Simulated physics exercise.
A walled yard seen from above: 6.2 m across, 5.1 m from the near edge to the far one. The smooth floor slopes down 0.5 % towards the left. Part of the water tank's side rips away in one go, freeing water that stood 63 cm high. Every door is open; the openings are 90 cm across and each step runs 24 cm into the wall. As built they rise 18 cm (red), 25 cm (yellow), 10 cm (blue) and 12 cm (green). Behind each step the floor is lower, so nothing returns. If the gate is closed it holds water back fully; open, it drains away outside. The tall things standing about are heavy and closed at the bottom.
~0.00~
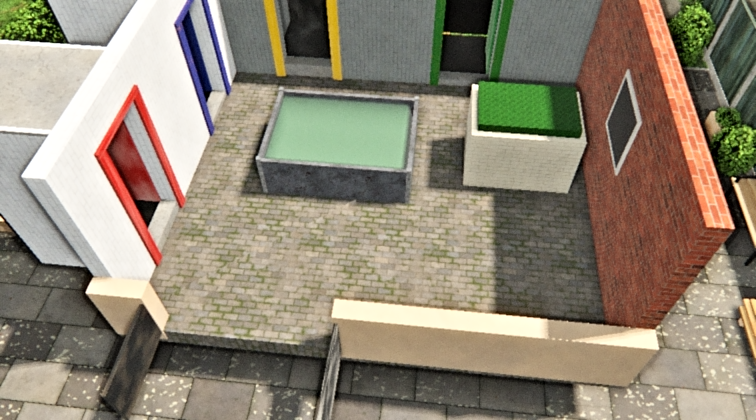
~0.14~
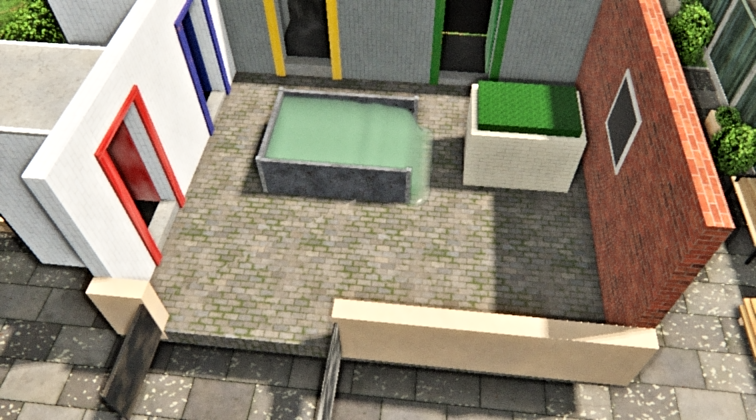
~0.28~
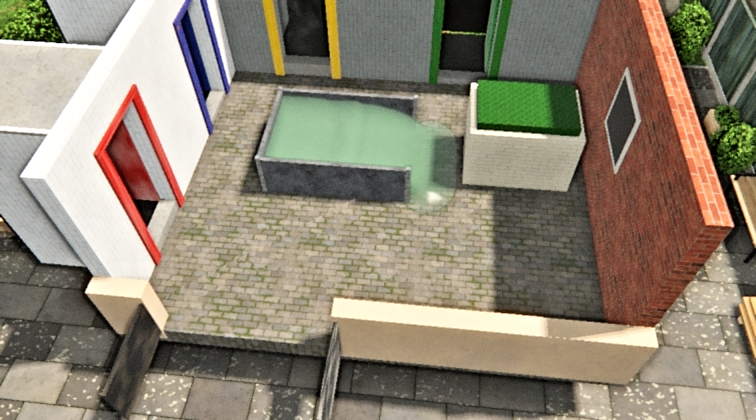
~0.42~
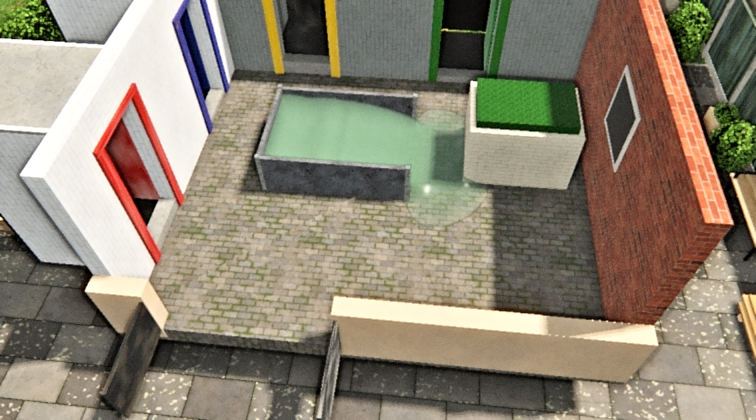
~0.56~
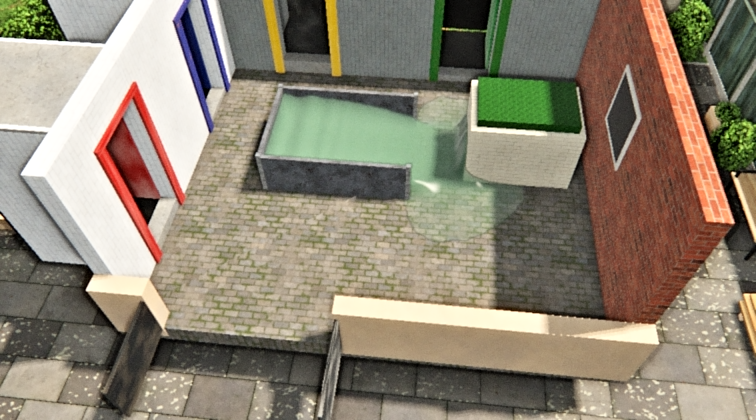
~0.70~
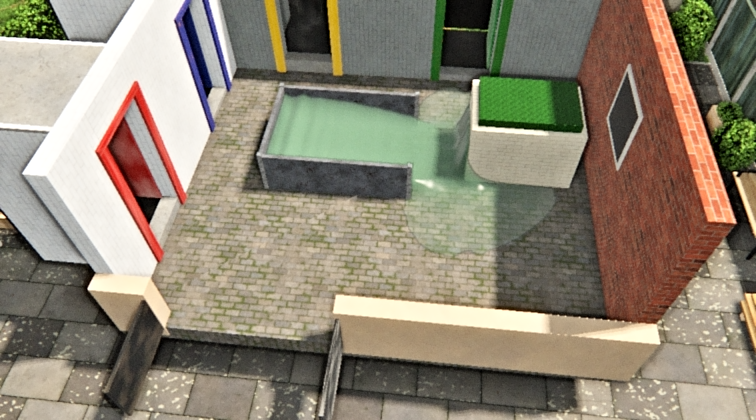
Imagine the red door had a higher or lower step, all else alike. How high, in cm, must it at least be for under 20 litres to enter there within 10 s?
Some 5.5 cm above the ground.
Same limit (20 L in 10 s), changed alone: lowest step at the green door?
About 23 cm at green.
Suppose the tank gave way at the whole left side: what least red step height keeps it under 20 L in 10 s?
About 11.0 cm.
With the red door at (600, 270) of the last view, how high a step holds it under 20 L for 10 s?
Roughly 13.5 cm.
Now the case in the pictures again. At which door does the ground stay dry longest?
Last comes the red one.
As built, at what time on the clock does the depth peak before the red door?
At about 8.0 s.
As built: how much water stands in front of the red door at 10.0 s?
Roughly 7.0 cm deep.
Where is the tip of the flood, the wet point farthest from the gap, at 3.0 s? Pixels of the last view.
Near (607, 352).
After 1.4 s water covers 30 % of the floor, deepest (44 cm) near (456, 162); it has not reached the red door.
After 3.0 s water covers 55 % of the floor, deepest (25 cm) near (549, 346); it has not reached the red door.
After 10.0 s water covers 95 % of the floor, deepest (12 cm) near (248, 181); 7 cm at the red door, 0 litres in over its 18 cm step.
At the red door as built, the water arrived by 6.0 s and peaked near 12 cm at 7.8 s.
With a step of 4 cm, 36 litres would have come in within the 10 s; with 6.5 cm, 10 litres. So under 20 litres takes about 5.5 cm.
